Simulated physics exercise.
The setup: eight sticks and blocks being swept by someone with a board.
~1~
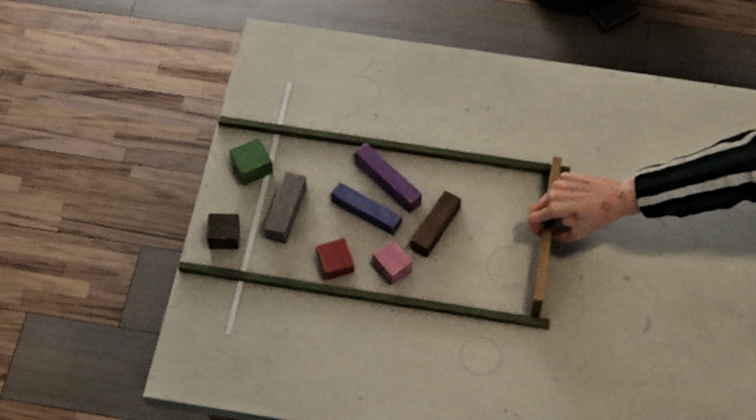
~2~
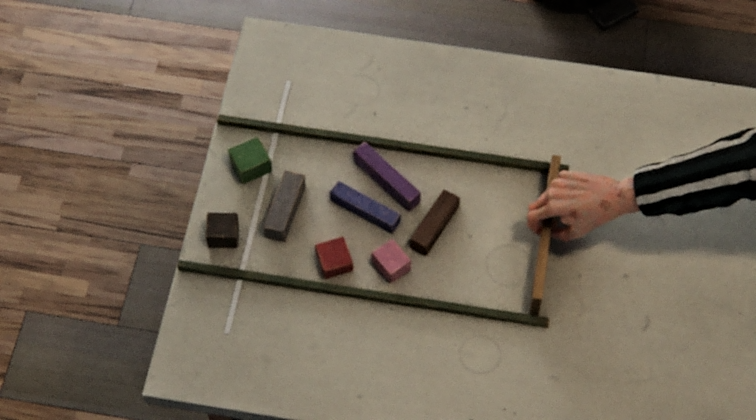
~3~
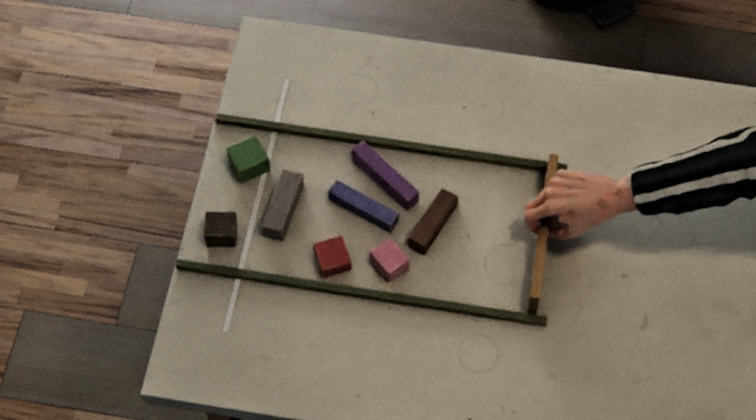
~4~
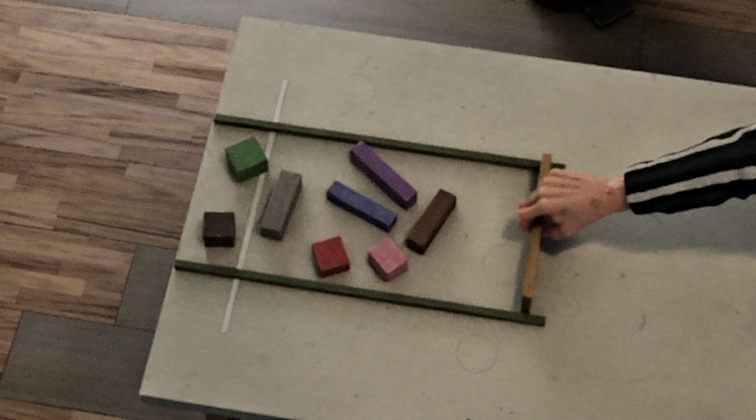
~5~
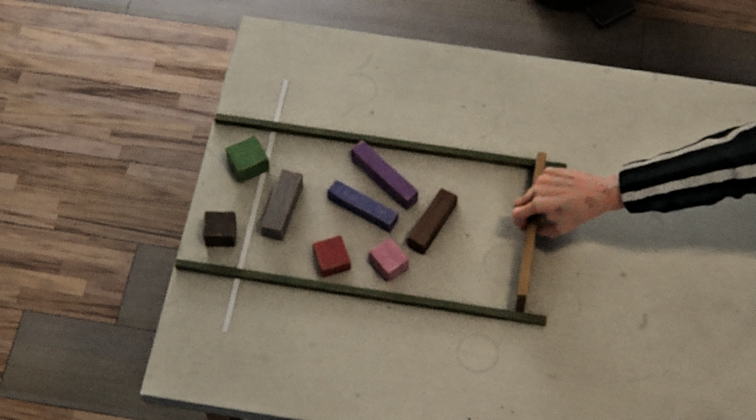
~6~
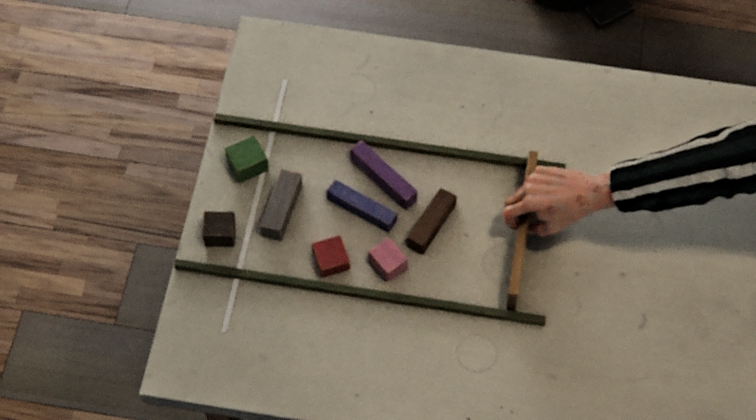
A hand in a dark sleeve with white stripes grips a wooden board at the right end of two dark rails on a pale tabletop, seen from above beside a wood floor. Between and near the rails lie green and black blocks at left, a grey bar, purple, blue and brown bars, and red and pink blocks. The hand slides the board slightly left, touching none of them.
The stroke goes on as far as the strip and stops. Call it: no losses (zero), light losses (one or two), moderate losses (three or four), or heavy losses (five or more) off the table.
Light losses.
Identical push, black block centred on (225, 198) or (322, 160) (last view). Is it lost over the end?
So in the first try it ends up below, and in the second it is not lost.
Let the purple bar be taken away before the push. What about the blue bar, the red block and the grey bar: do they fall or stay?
The blue bar stays put; the red block stays put; the grey bar stays put.
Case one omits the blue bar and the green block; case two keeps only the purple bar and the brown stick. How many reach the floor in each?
The first try gives 1, the second gives 0.
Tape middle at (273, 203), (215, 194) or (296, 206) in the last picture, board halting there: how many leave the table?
In order: 0, 6 and 0.
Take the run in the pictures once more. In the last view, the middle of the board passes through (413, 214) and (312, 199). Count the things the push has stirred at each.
4, then 8.
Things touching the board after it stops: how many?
2 end up touching it.
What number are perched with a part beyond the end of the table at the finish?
In total, 3 of them.
A little later, none off yet; black block at rest near (219, 229); green block at rest near (247, 159); grey bar at rest near (282, 205).
Next, none off yet; black block shifted about its own width near (200, 229); green block shifted a little near (236, 149); grey bar shifted about its own width near (233, 195).
When it is over, the number that fall off is one or two; down, black block.
